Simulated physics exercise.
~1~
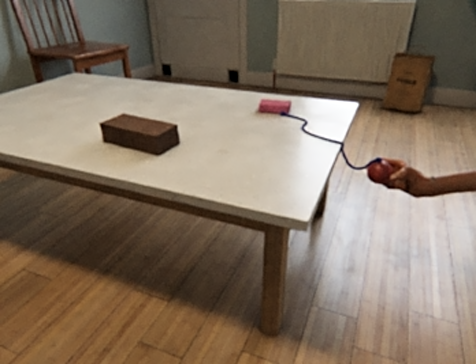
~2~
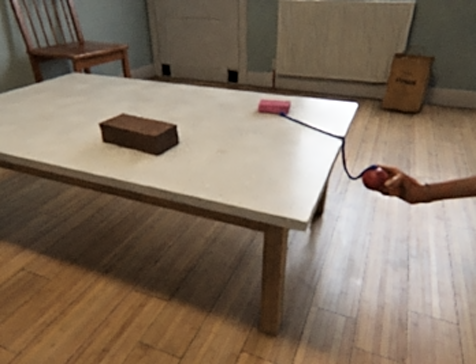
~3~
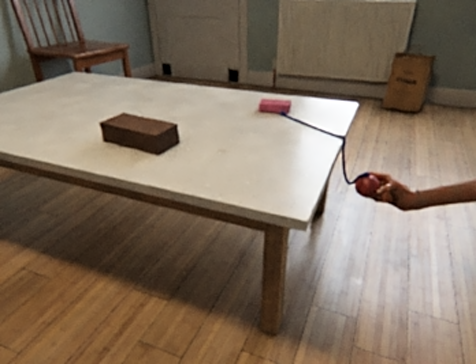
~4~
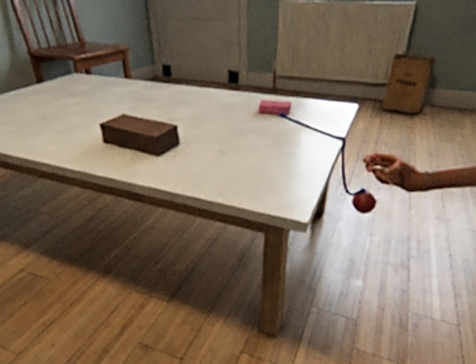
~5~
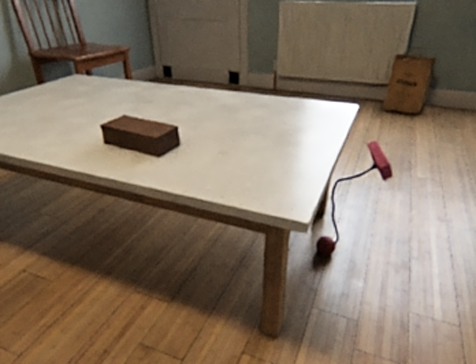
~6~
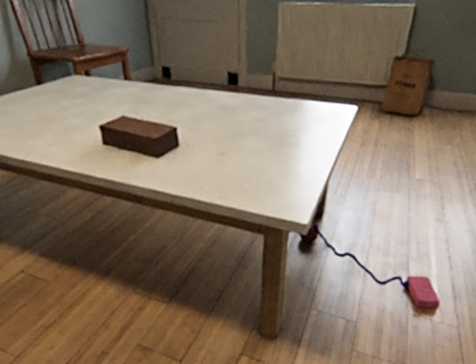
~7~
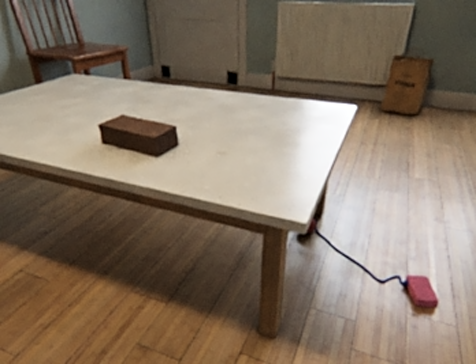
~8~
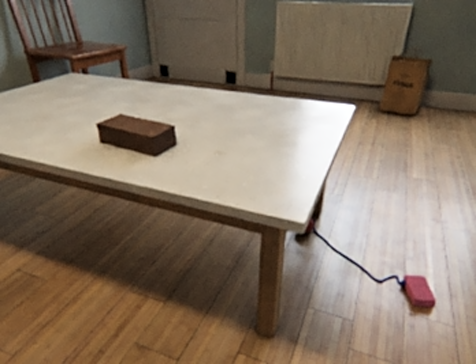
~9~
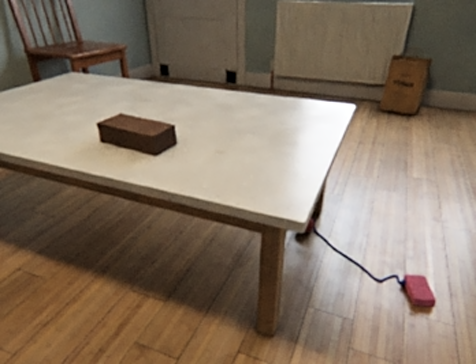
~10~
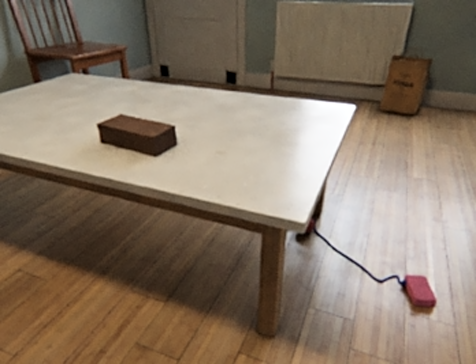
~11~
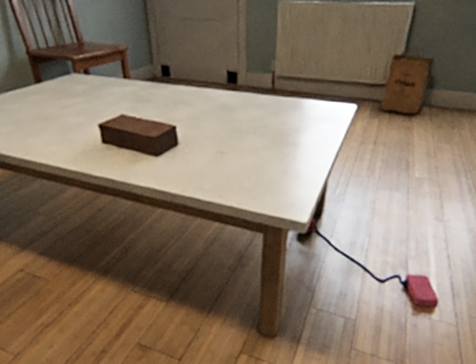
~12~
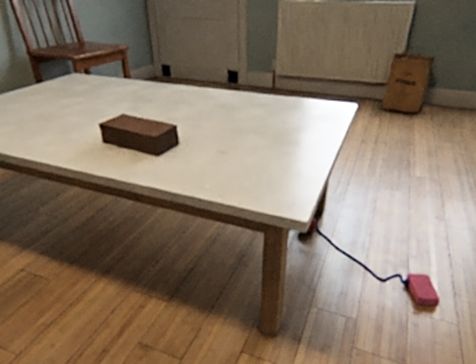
At a white table, a hand releases a red ball, whose cord drags a sponge to the floor.
